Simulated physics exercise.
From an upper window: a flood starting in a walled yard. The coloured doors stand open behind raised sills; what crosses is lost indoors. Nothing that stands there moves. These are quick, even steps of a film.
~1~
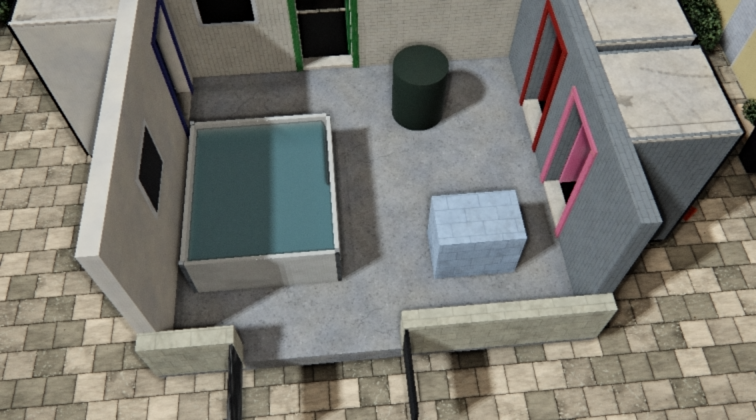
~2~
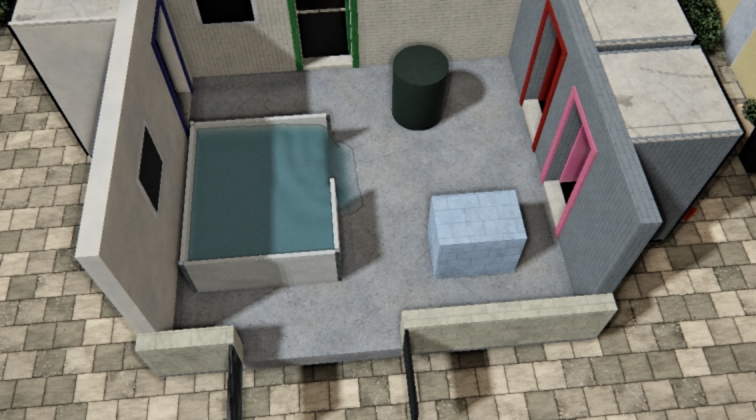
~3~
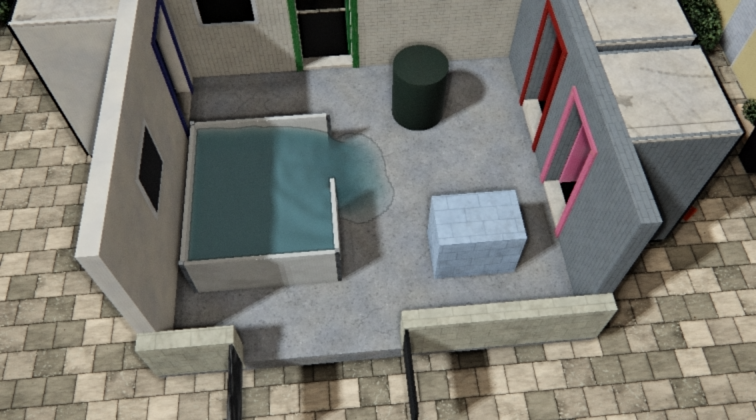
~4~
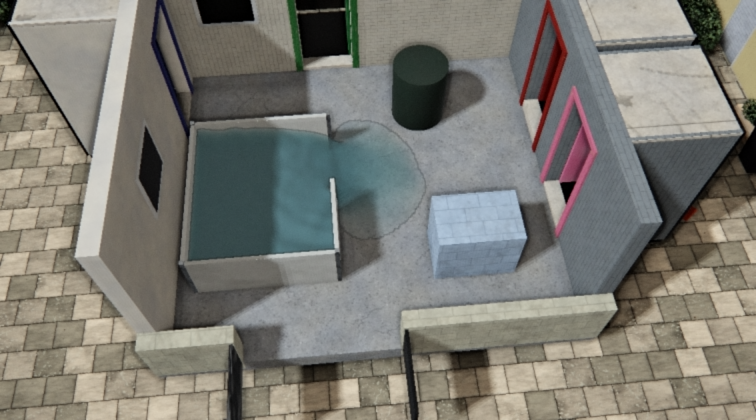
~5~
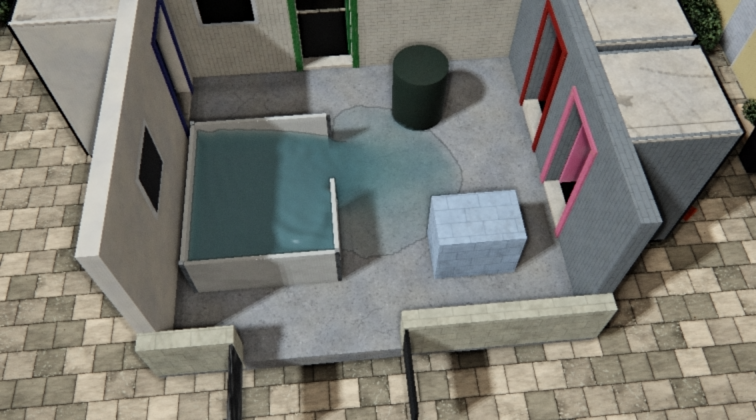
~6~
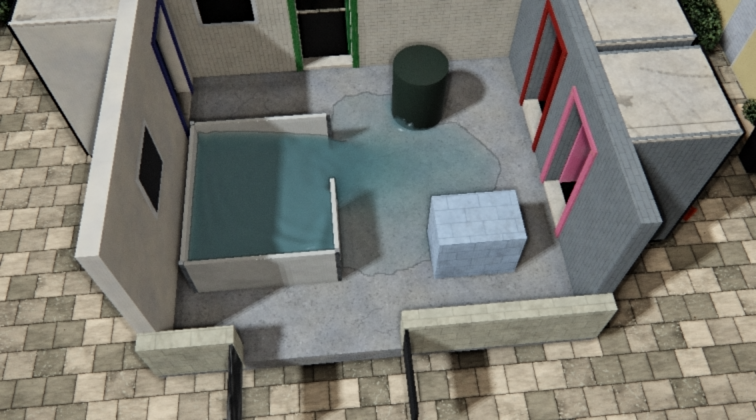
To begin with, still water fills a pale-walled tank on the left of a yard with coloured doorways. Water then pours through a gap in the tank's right side and fans across the grey floor, spreading around the dark green cylinder and reaching the pale blue block as it widens rightward.
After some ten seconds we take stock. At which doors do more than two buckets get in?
In the end: The red door lets in a lot; the blue door lets in a lot; the green door lets in a lot; the pink door lets in a lot.
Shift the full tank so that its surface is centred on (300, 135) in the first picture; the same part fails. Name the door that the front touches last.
I say the blue door.
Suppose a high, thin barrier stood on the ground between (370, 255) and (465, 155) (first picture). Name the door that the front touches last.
The one in blue.
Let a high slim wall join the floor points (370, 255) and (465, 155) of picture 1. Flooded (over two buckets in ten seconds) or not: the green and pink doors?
Then: Green passes that mark, pink lets less in.
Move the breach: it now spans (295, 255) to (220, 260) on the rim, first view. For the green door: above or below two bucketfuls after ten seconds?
My reading: Green takes less.
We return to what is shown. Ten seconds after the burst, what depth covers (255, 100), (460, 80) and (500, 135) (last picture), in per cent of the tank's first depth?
In that order: 16, 12 and 12 per cent.
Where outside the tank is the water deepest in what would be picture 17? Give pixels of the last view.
Close to (524, 157).
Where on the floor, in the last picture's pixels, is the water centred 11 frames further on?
Close to (342, 190).
A moment on, water covers 40 % of the floor; the red door under two buckets in, the blue door not reached, the green door not reached, the pink door over two buckets in.
Next, water covers 50 % of the floor; the red door far over two buckets in, the blue door not reached, the green door under two buckets in, the pink door far over two buckets in.
Then, water covers 65 % of the floor; the red door far over two buckets in, the blue door wet at the sill, nothing in, the green door under two buckets in, the pink door far over two buckets in.
Later, water covers 95 % of the floor; the red door far over two buckets in, the blue door wet at the sill, nothing in, the green door over two buckets in, the pink door far over two buckets in.
In the end, water covers 100 % of the floor; the red door far over two buckets in, the blue door over two buckets in, the green door over two buckets in, the pink door far over two buckets in.
